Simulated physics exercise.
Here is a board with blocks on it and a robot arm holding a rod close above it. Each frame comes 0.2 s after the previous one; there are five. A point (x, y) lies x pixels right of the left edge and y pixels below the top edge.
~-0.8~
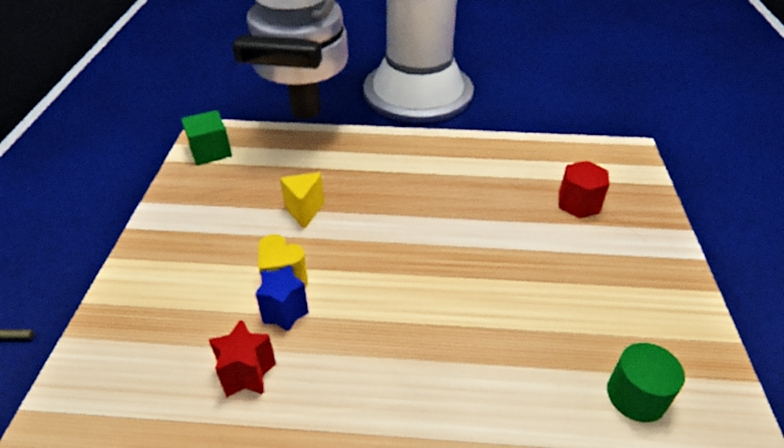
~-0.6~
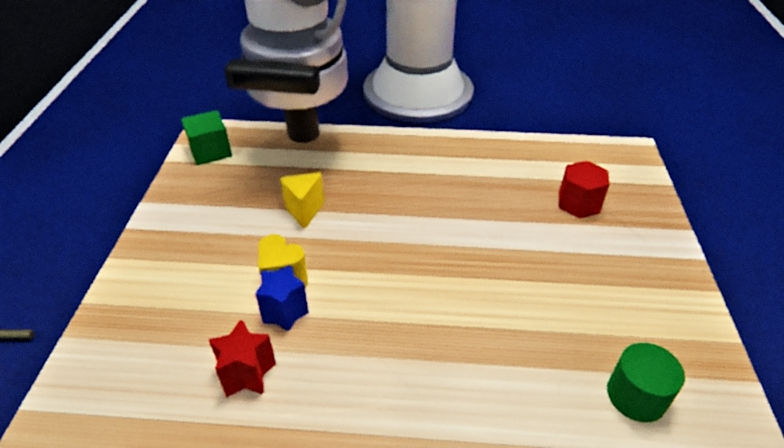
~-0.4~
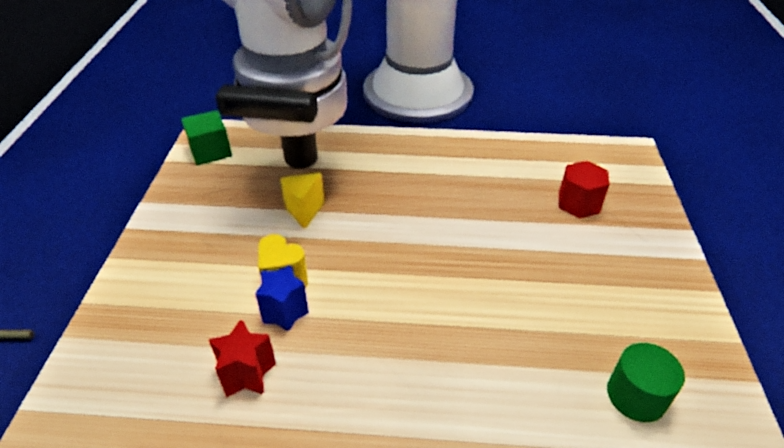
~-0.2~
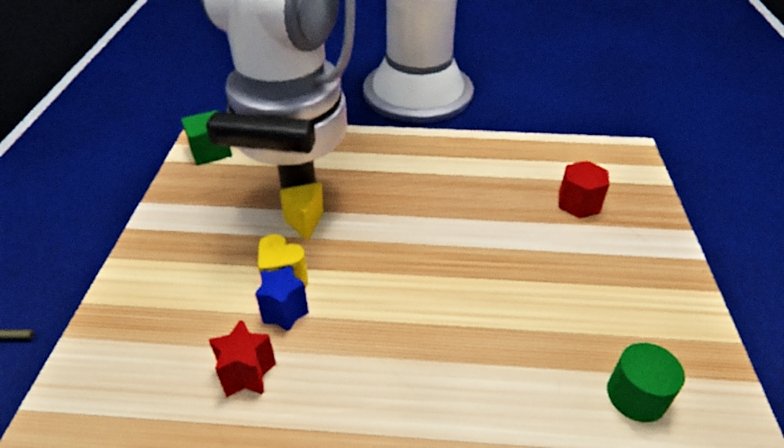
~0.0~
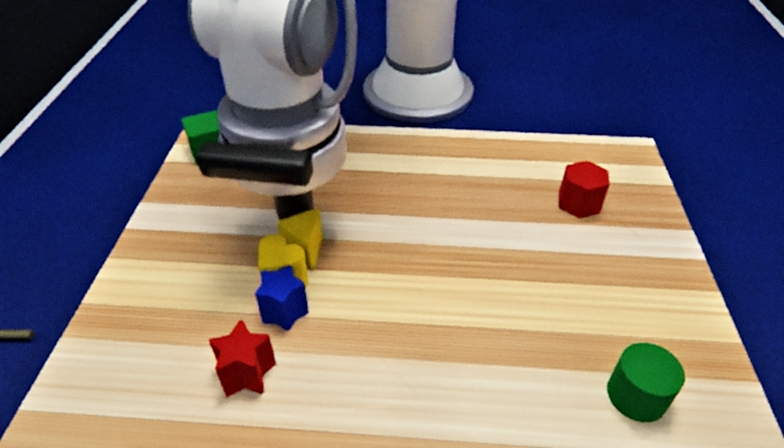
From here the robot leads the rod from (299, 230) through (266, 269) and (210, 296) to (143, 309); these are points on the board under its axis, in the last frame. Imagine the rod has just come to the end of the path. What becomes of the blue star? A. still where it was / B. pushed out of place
The correct letter is B.
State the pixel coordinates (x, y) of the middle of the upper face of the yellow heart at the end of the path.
That would be at about pixel (248, 283).
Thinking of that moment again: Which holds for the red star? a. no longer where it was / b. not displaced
b.
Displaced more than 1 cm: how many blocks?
Moved: More than two.
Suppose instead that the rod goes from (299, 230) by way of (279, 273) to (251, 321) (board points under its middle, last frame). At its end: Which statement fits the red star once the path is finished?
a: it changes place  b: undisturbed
Answer: A.
On the path given first. One third of the way, rod at (261, 252); yellow heart at (267, 272), turned 20° anticlockwise; blue star at (282, 300), turned 15° anticlockwise; yellow triangular block at (305, 240), turned 25° anticlockwise.
Two thirds of the way, rod at (201, 278); yellow heart at (248, 283), turned 60° anticlockwise; blue star at (284, 305), turned 30° anticlockwise; yellow triangular block at (305, 240), turned 25° anticlockwise.
At the end, rod at (134, 290); red star still; yellow heart at (248, 283), turned 60° anticlockwise; blue star at (284, 305), turned 30° anticlockwise; yellow triangular block at (305, 240), turned 25° anticlockwise.
